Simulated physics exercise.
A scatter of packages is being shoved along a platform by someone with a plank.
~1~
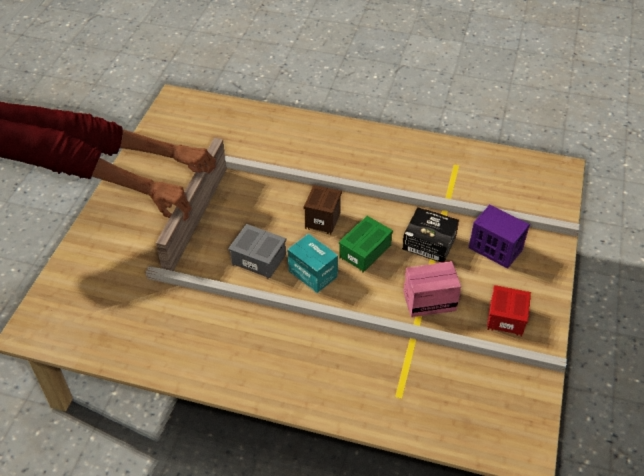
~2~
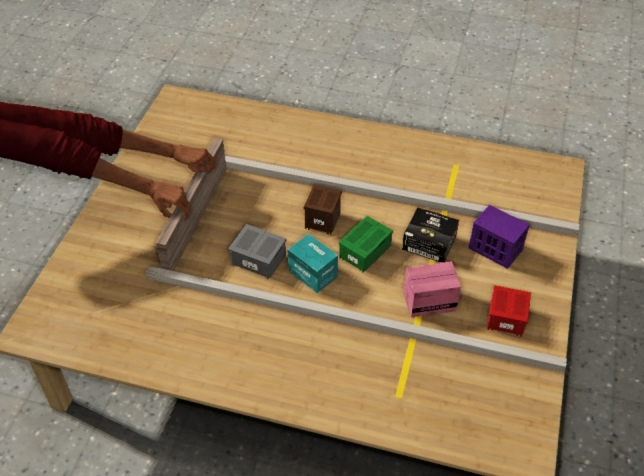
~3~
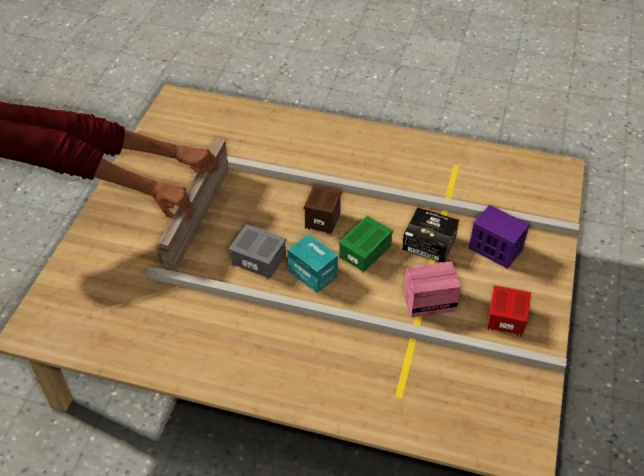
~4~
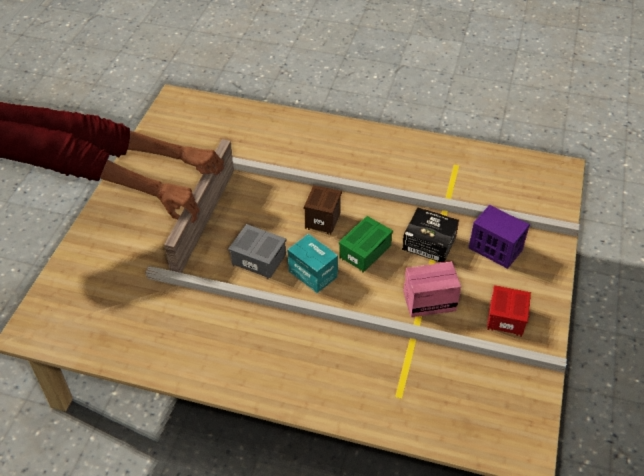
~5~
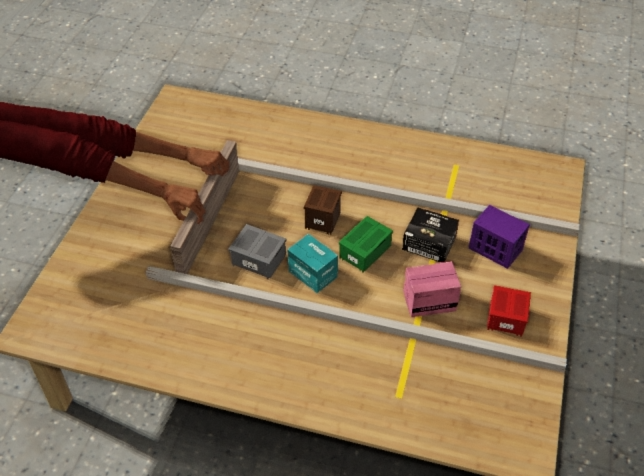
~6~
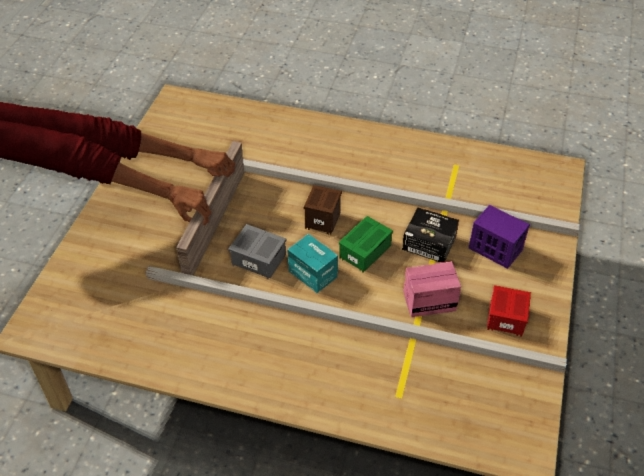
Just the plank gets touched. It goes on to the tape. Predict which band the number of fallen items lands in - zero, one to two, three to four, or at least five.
Just one or two fall.
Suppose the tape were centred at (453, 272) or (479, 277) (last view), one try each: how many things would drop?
So it's 2 the first time and 3 the second time.
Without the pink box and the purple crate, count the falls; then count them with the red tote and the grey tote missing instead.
First try: 0 fallen; other try: 0.
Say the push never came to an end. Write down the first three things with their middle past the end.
Red tote, purple crate, pink box.
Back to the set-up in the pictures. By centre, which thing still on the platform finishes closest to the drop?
Purple crate.
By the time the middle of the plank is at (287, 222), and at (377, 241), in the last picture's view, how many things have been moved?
Well, it's 2 at the first one and 8 at the second.
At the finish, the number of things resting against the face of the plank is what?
That makes 2.
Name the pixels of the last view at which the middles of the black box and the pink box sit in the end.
Final centres, in order: Near (522, 244), near (539, 317).
A little later, none off yet; red tote at rest near (509, 311); purple crate at rest near (499, 237); pink box at rest near (432, 290).
When it is over, the number that fall off is one or two; down, red tote.
